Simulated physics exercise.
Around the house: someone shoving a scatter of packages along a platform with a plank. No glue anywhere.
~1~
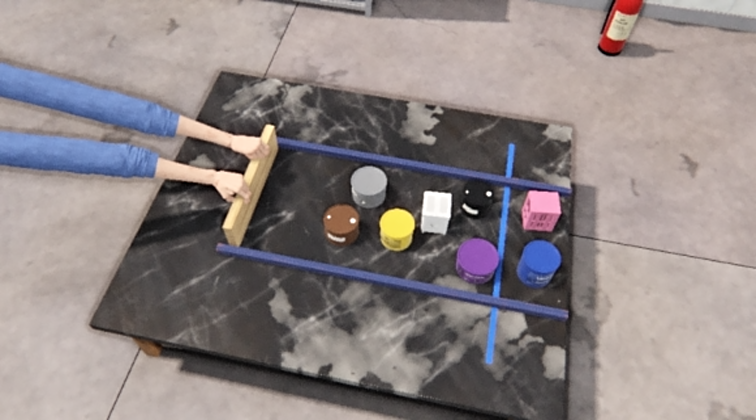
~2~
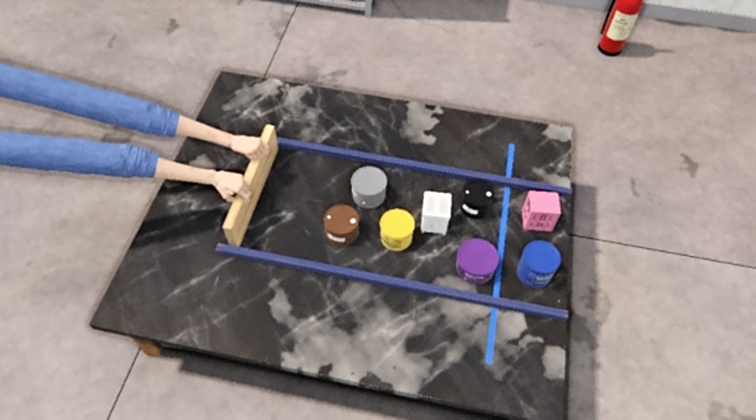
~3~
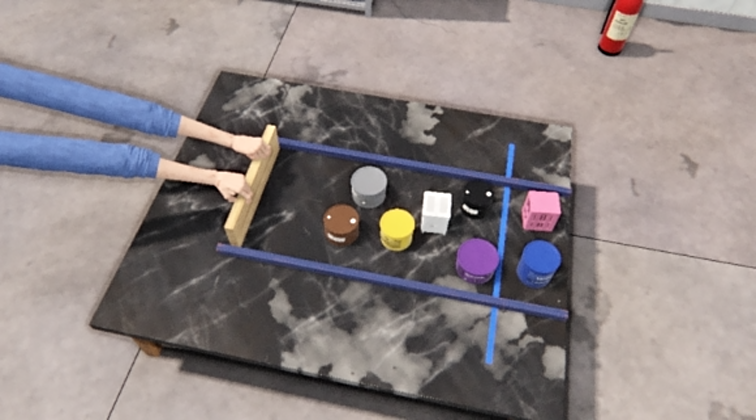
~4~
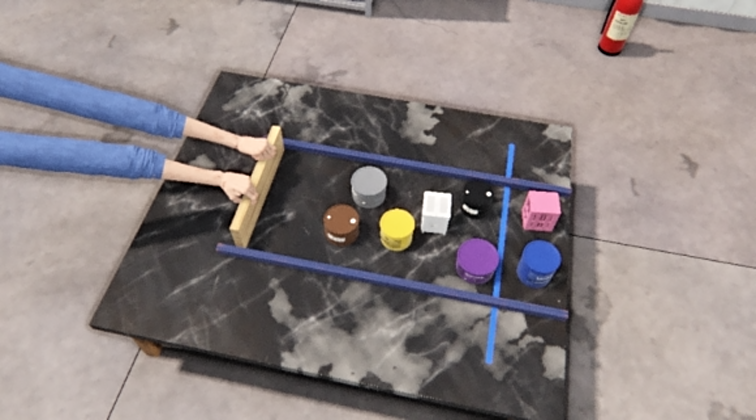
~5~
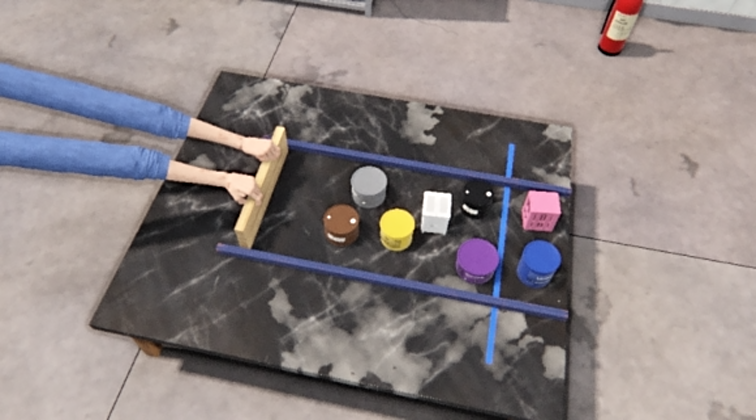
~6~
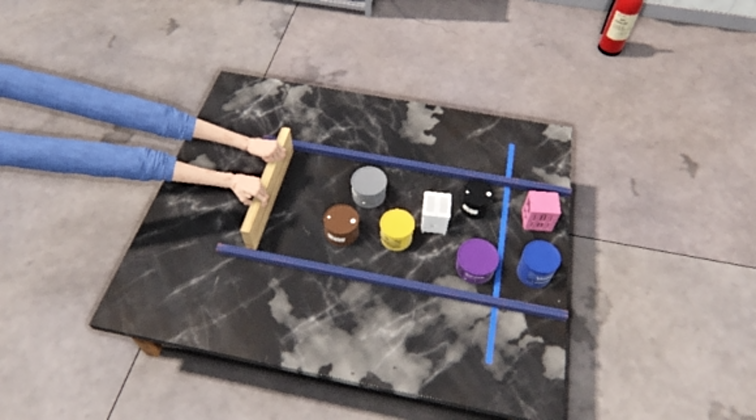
Two hands slide a wooden plank slightly right across a dark table toward scattered, motionless containers.
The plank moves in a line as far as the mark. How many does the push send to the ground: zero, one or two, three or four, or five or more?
In the end the number that fall off is one or two.
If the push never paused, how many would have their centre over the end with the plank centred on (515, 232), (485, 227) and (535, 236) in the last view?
In that order 2, 0 and 5.
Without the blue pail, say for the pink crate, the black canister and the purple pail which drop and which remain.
The pink crate falls; the black canister stays on; the purple pail does not fall.
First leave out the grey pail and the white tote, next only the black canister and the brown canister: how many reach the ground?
First 0, then 0.
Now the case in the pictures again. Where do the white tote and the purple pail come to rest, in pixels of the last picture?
The white tote at (557, 224), the purple pail at (521, 282).
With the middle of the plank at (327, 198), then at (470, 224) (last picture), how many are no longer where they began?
First 0, then 8.
Early on, none off yet; blue pail at rest near (538, 265); pink crate at rest near (541, 212); purple pail at rest near (477, 262).
Finally, the number that fall off is one or two; lost, pink crate and blue pail.
